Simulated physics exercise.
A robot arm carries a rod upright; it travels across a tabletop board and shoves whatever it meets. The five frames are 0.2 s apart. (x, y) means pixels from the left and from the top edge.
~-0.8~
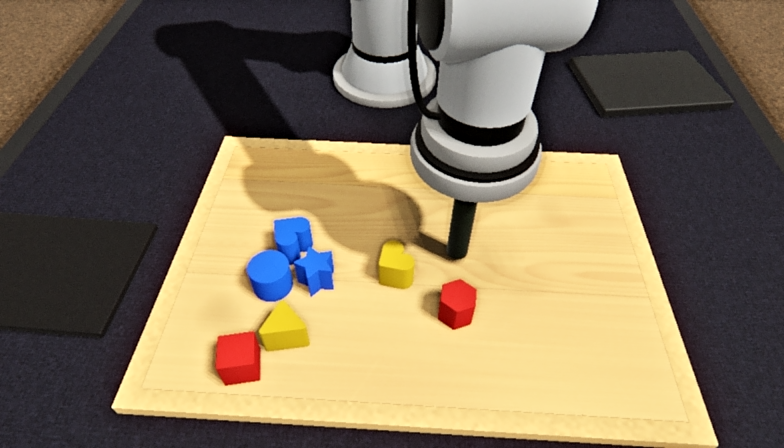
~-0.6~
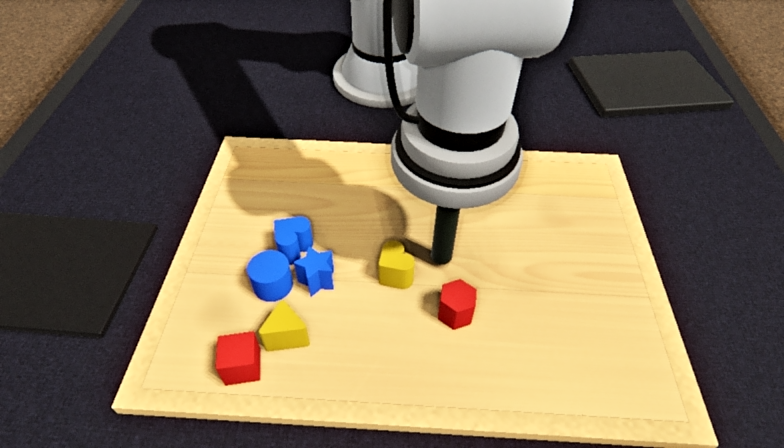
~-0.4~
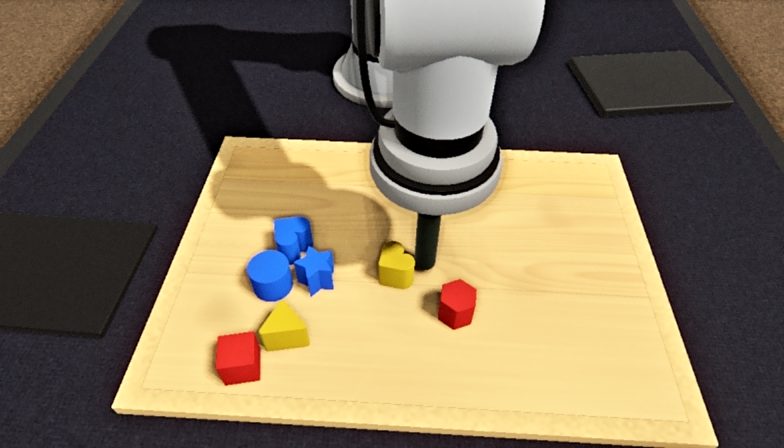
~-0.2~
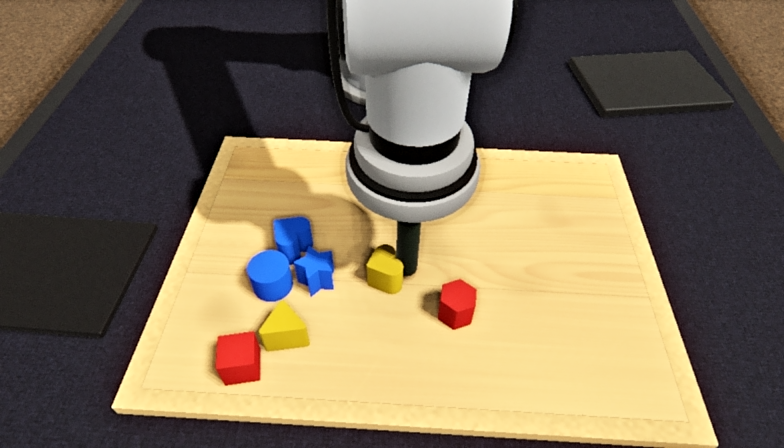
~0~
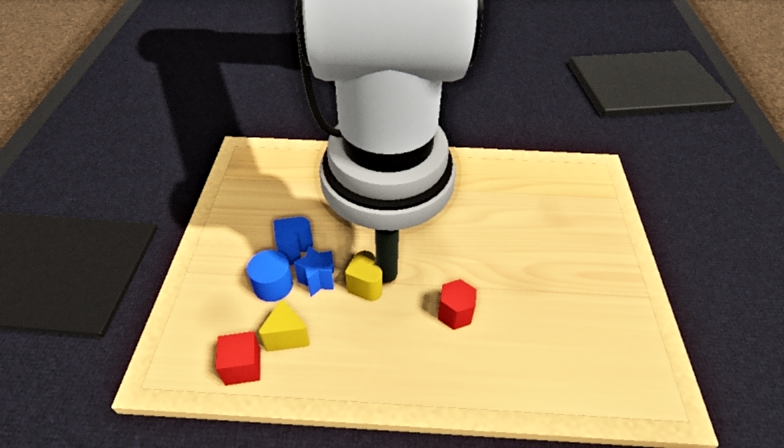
A white robot arm with a black rod reaches over a pale wooden board on a dark table, seen from above at a fixed angle. Blue blocks, including a star and a cylinder, sit left of a yellow heart block, with a yellow triangle and red cube below and a red hexagonal block to the right. The rod slides left, meets the heart and pushes it slightly toward the blue star.
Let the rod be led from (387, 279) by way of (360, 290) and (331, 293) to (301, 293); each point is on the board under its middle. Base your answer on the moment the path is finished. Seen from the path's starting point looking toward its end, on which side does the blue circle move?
Over to the right.
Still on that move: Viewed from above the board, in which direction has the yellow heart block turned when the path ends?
Counterclockwise rotation.
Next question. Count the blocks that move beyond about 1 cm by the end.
I think three or more will be displaced.
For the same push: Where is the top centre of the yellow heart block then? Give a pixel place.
I'd say the yellow heart block ends with its top centre at (282, 291).
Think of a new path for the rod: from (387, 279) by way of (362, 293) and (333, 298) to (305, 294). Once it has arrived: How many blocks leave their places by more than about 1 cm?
The answer will be at least three.
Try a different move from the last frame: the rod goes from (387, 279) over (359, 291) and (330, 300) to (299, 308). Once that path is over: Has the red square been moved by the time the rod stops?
I expect not.
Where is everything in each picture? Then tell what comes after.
Rod tip at (457, 252); block tops, blue circle at (268, 266); yellow three-sided block at (282, 319); blue star at (315, 261); yellow heart block at (396, 256), in the first frame.
Rod at (442, 257); blocks unchanged, in the second frame.
Rod at (425, 262); blocks unchanged, in the third frame.
Rod at (406, 268); yellow heart block at (385, 260), in the fourth frame.
Rod at (387, 274); blue circle at (268, 266); yellow three-sided block at (282, 319); blue star at (315, 261); yellow heart block at (364, 266), in the fifth frame.
On the path given first. Halfway along, rod at (345, 287); blue star at (304, 261), turned 45° clockwise; yellow heart block at (322, 282).
At the end, rod at (300, 288); blue circle at (234, 256); yellow three-sided block at (278, 324), turned 25° anticlockwise; blue star at (275, 258), turned 90° clockwise; yellow heart block at (282, 291), turned 40° anticlockwise.
